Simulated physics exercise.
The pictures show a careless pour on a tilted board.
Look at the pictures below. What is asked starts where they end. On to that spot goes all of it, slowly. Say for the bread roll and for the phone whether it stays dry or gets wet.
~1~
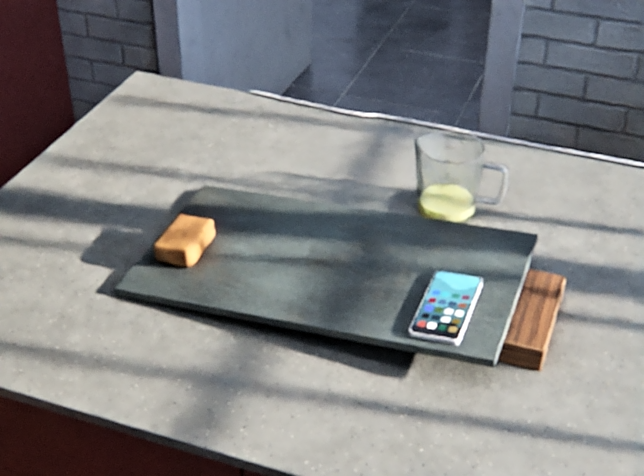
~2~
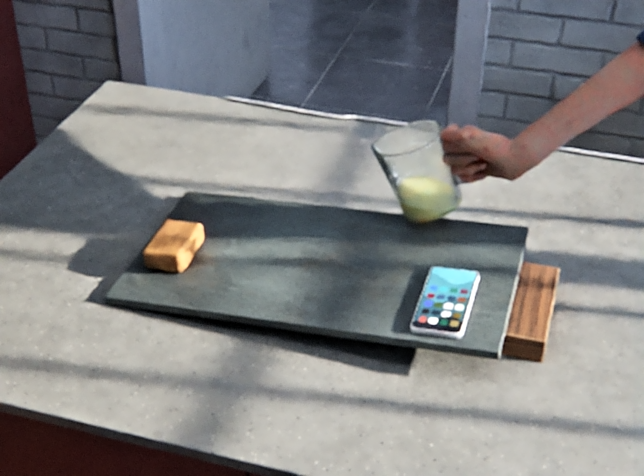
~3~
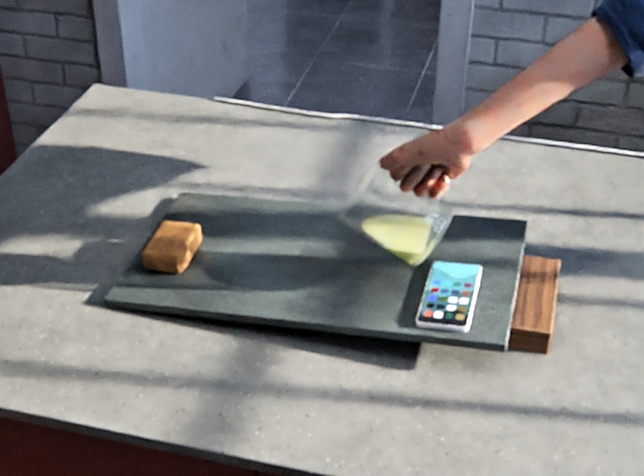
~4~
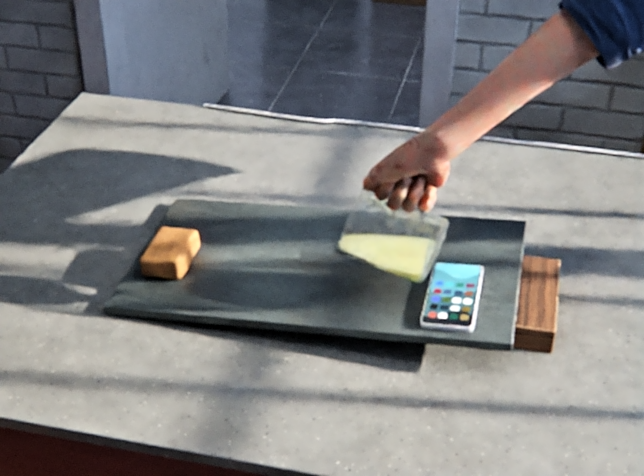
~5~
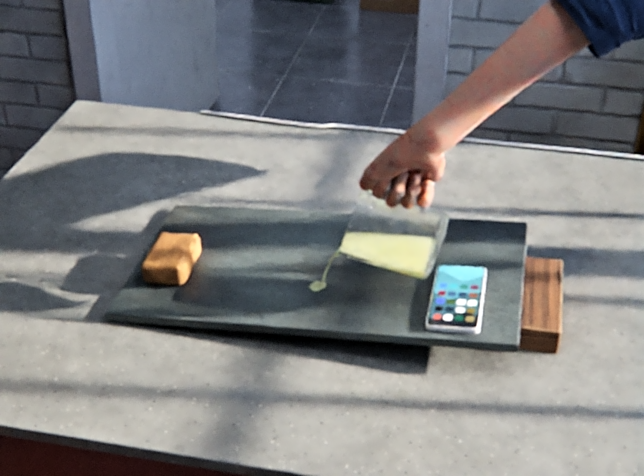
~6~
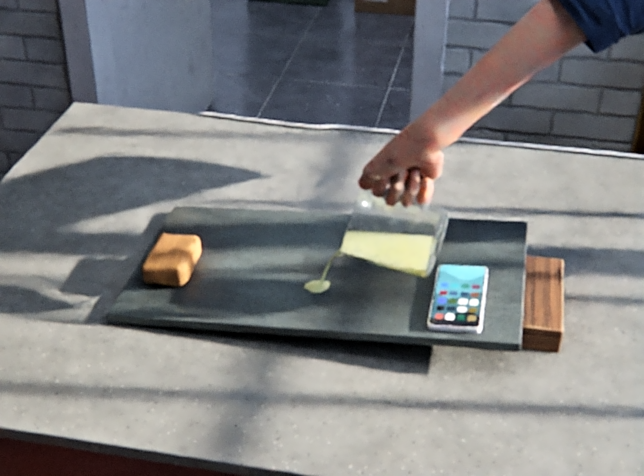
Bread roll - gets wet, phone - stays dry.
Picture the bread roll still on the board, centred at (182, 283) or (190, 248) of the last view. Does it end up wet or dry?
It gets caught at the first place and gets caught at the second.
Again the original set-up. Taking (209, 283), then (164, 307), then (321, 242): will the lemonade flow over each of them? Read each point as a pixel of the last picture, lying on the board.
First one got to; second one got to; third one left alone.
Soon after, it runs down to the left; the bread roll is dry; the phone is dry.
Later, it runs down to the left and off the end; the bread roll is wet; the phone is dry.
In the end, it runs down to the left and off the end; the bread roll is wet; the phone is dry.
